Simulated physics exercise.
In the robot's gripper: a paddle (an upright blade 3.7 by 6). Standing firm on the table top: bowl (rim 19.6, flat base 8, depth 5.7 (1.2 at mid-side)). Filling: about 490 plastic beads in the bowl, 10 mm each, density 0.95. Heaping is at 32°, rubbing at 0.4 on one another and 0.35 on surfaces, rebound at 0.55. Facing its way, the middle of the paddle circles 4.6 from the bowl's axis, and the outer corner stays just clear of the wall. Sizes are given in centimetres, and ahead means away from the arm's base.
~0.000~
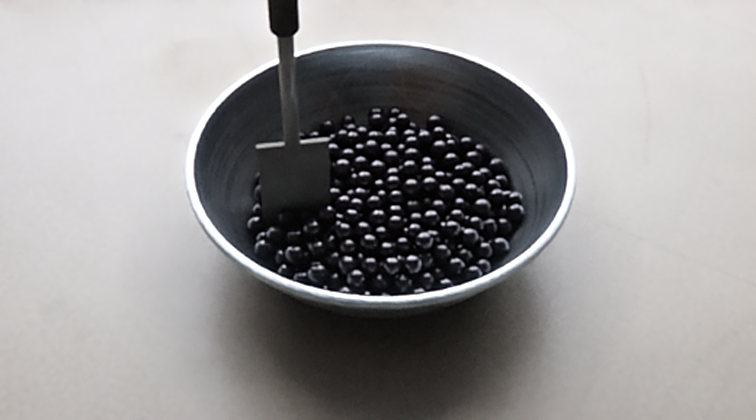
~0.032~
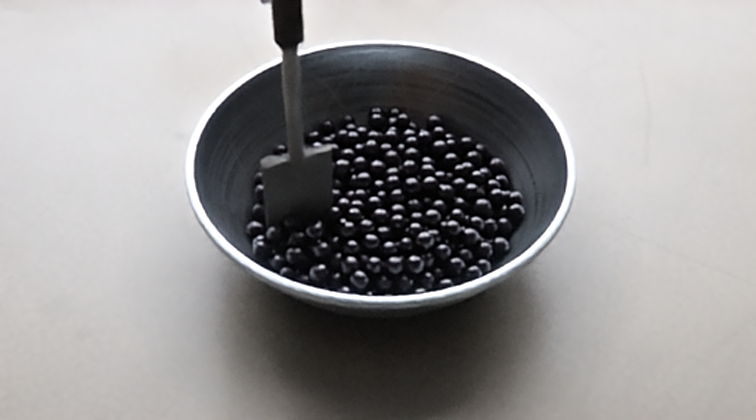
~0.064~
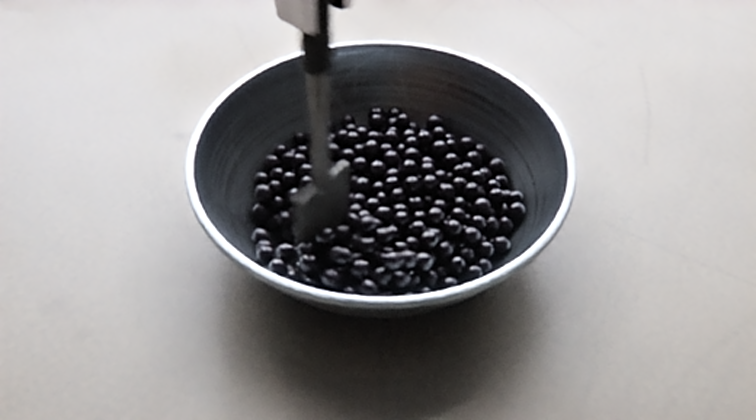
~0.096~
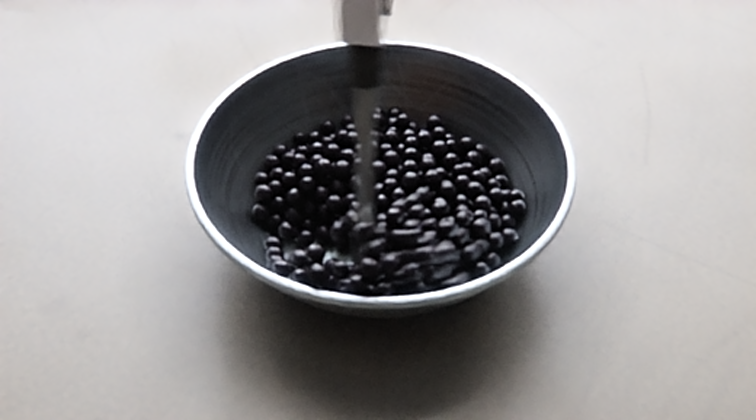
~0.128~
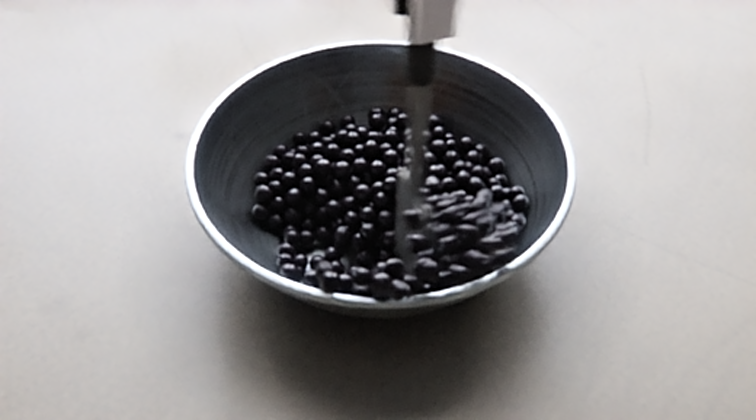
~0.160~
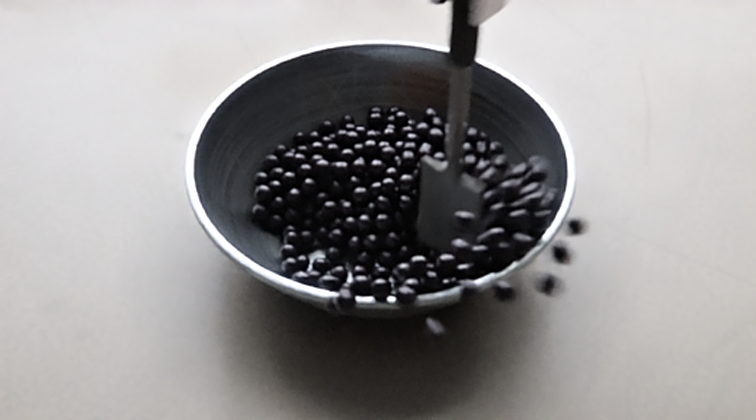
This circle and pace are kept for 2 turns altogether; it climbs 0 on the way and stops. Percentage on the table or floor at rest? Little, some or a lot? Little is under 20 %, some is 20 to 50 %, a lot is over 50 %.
Some.
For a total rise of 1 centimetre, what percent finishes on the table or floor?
Around 30 %.
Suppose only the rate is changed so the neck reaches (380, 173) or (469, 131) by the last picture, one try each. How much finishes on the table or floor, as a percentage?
Some 10 and 45 per cent.
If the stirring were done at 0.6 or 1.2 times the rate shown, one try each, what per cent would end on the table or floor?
Around 10 percent on the first try and 50 percent on the second.
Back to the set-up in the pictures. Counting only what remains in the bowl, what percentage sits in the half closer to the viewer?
60 %.
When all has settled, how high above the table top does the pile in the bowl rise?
About 5.5 cm.
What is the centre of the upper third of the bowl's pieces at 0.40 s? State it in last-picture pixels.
I'd put its middle near (259, 192).
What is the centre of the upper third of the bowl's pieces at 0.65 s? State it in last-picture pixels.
I'd put it close to (449, 132).
After 0.40 s, 359° round, highest piece 9 above the table; 373 in the bowl, 65 on the table or floor, 49 in flight or on the tool.
After 0.65 s, 227° round, highest piece 8 above the table; 329 in the bowl, 149 on the table or floor, 9 in flight or on the tool.
After 0.97 s, 0° round, highest piece 5 above the table; 309 in the bowl, 178 on the table or floor.
After 1.67 s, 0° round, highest piece 5 above the table; 309 in the bowl, 178 on the table or floor.
In the end, 309 in the bowl, 178 on the table or floor. That is 37 % on the table or floor.
